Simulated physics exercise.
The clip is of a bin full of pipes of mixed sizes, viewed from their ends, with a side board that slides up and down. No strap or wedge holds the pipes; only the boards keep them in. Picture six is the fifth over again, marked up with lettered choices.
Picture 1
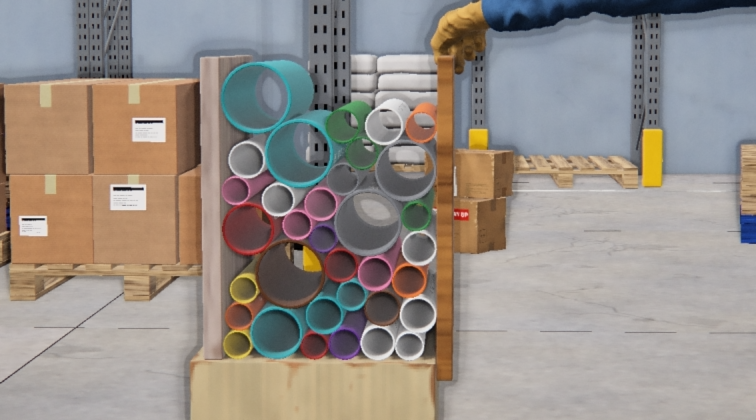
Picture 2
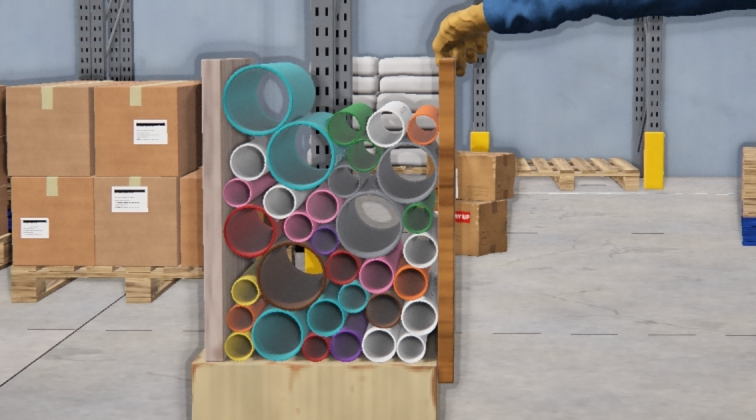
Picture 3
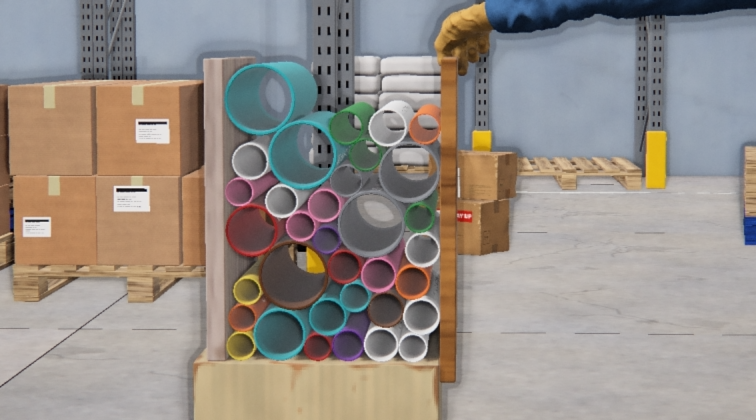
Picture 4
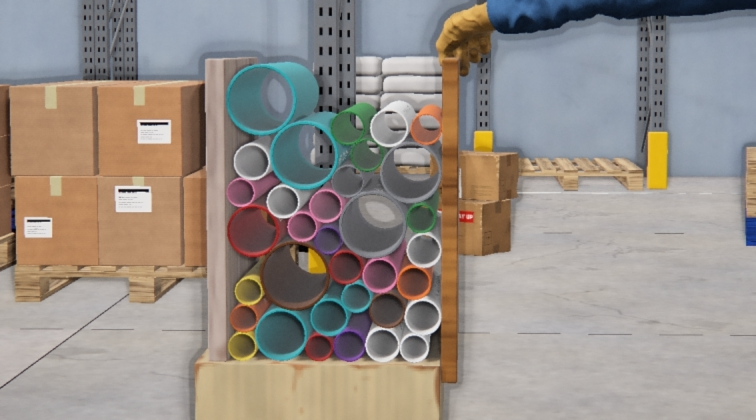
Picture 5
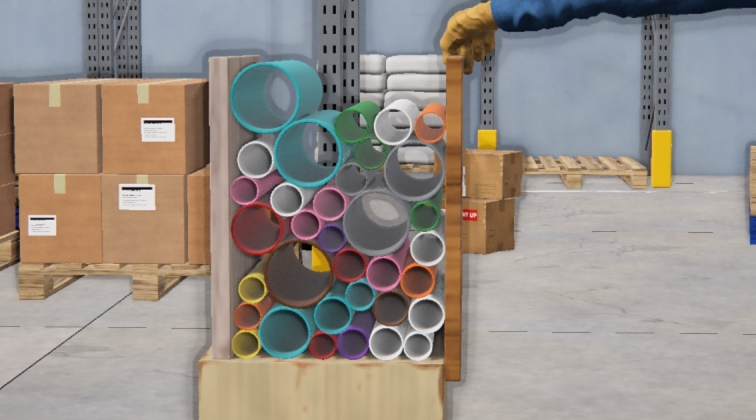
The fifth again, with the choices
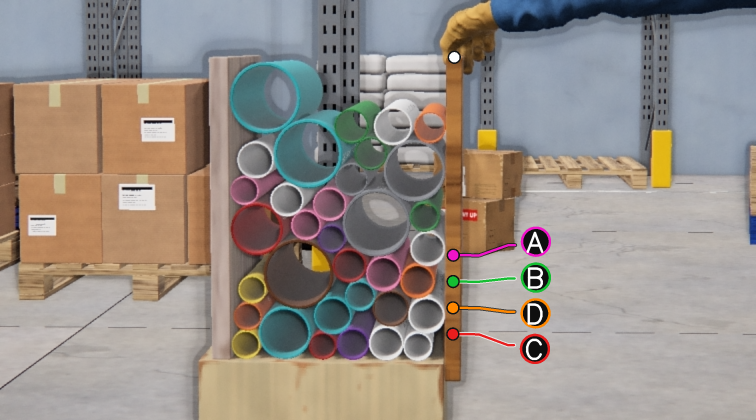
Pipes of mixed sizes in turquoise, grey, brown, red, pink, green, white, orange, yellow and purple fill a bin, seen end-on from the front in a warehouse. Boxes on a pallet stand at left, white bundles and metal uprights behind, and a gloved hand rests atop the right-hand wooden board. Hand, board and pipes keep their arrangement, while the view shifts very slightly.
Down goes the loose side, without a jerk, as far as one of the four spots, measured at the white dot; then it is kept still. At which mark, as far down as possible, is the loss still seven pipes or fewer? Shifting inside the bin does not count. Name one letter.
Lower it to A and no more.
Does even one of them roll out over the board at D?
Yes, at D.
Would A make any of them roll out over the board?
Yes.
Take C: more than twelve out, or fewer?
It loses more than twelve.
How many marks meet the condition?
One of them.
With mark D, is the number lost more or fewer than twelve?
It loses more than twelve.
On the copy, A at (454, 255); B at (453, 282); C at (453, 334); D at (453, 308); the white dot at (455, 57).
On A. First, top of the board (446, 145).
Then, top of the board (445, 240).
Finally, top of the board (445, 254), six out over the board.
By contrast, B more than seven out over the board; C more than seven out over the board; D more than seven out over the board.
